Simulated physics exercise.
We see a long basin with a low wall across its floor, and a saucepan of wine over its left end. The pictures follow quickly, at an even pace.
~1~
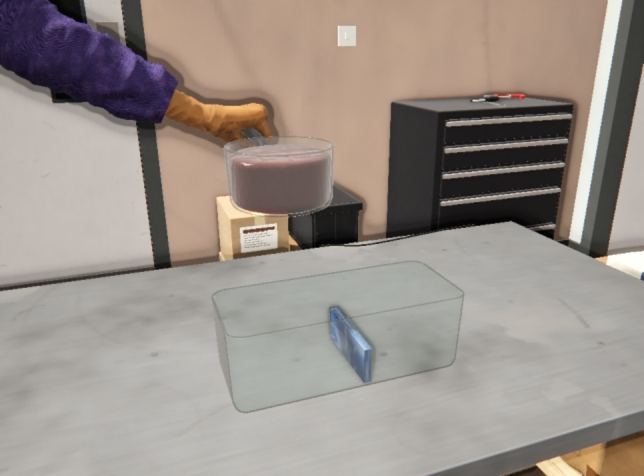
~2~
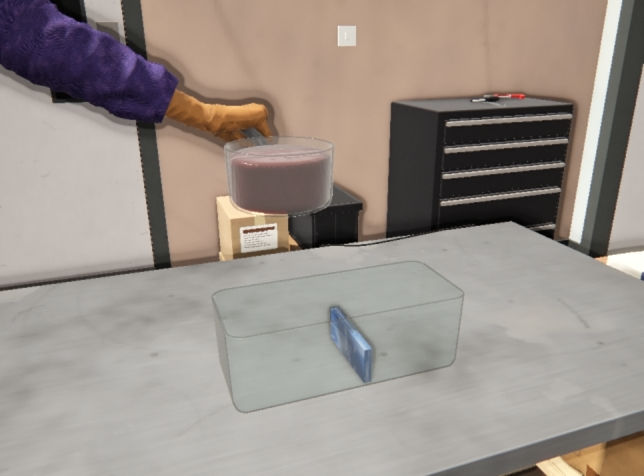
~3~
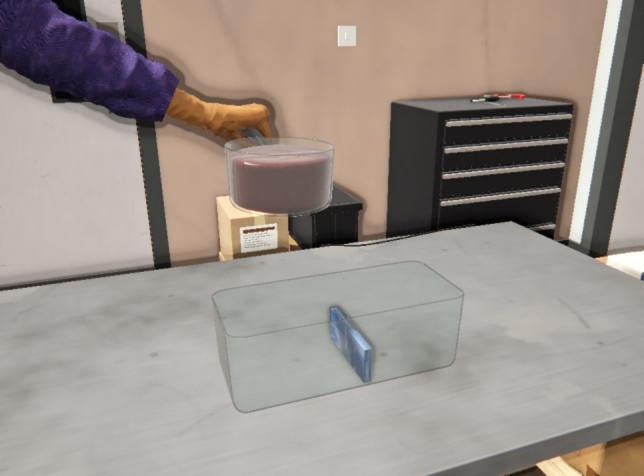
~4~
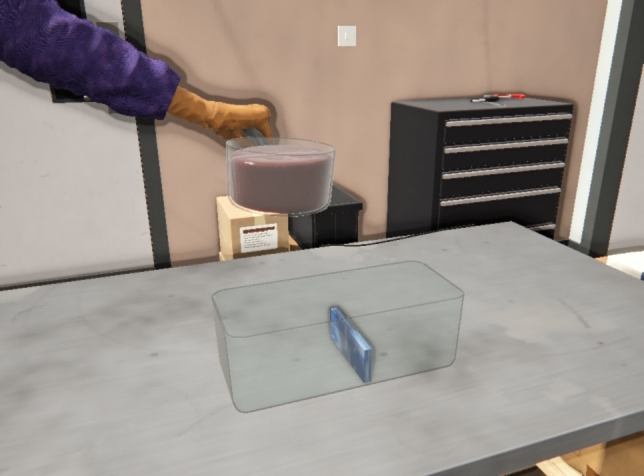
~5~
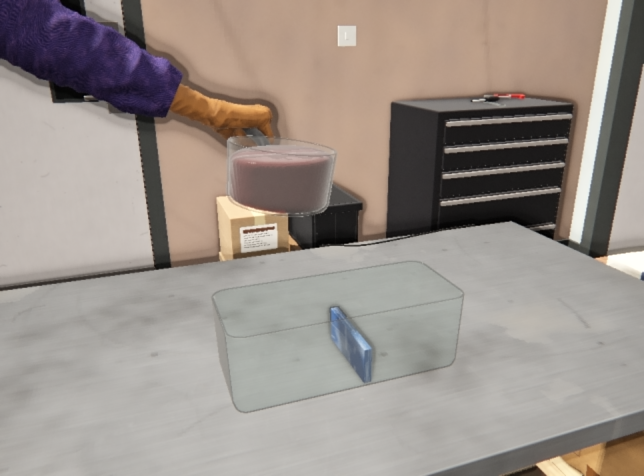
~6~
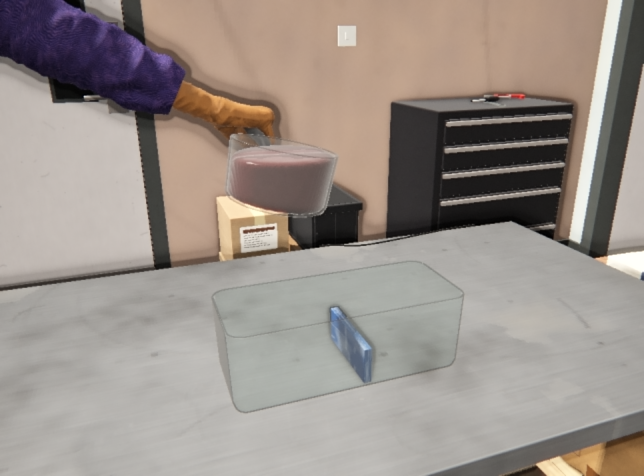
A gloved hand in a purple sleeve, reaching in from the upper left, holds a clear round pan of dull reddish liquid above the far left part of a long transparent basin. The basin, with a small blue wall across its floor, sits on a grey table in a workshop, seen from slightly above, with boxes and a black drawer cabinet behind. The hand slowly tilts the pan slightly rightward while the camera stays still.
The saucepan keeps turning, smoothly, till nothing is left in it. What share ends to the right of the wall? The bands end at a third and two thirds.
In the end above two thirds is right of the wall.
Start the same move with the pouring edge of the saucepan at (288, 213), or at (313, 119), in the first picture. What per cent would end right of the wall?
Roughly 5 per cent, and 75 per cent.
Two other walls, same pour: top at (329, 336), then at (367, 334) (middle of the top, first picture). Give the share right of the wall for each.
Near 95 % and 65 %.
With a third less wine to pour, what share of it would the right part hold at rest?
It comes to 90 per cent or so.
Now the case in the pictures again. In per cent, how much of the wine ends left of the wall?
It comes to 10 per cent or so.
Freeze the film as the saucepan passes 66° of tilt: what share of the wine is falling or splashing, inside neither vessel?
About 35 per cent.
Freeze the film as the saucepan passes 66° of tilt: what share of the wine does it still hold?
About 60 per cent.
A moment on, the tilt is 66° and 58 per cent is still to pour, 1 is left of the wall and 7 right of it.
Next, the tilt is 97° and 13 per cent is still to pour, 2 is left of the wall and 70 right of it.
Then the tilt is 100° and 1 per cent is still to pour, 8 is left of the wall and 88 right of it.
Later the tilt is 100° and 0 per cent is still to pour, 9 is left of the wall and 89 right of it.
Finally, 10 per cent lies left of the wall, 89 right of it and 1 outside.
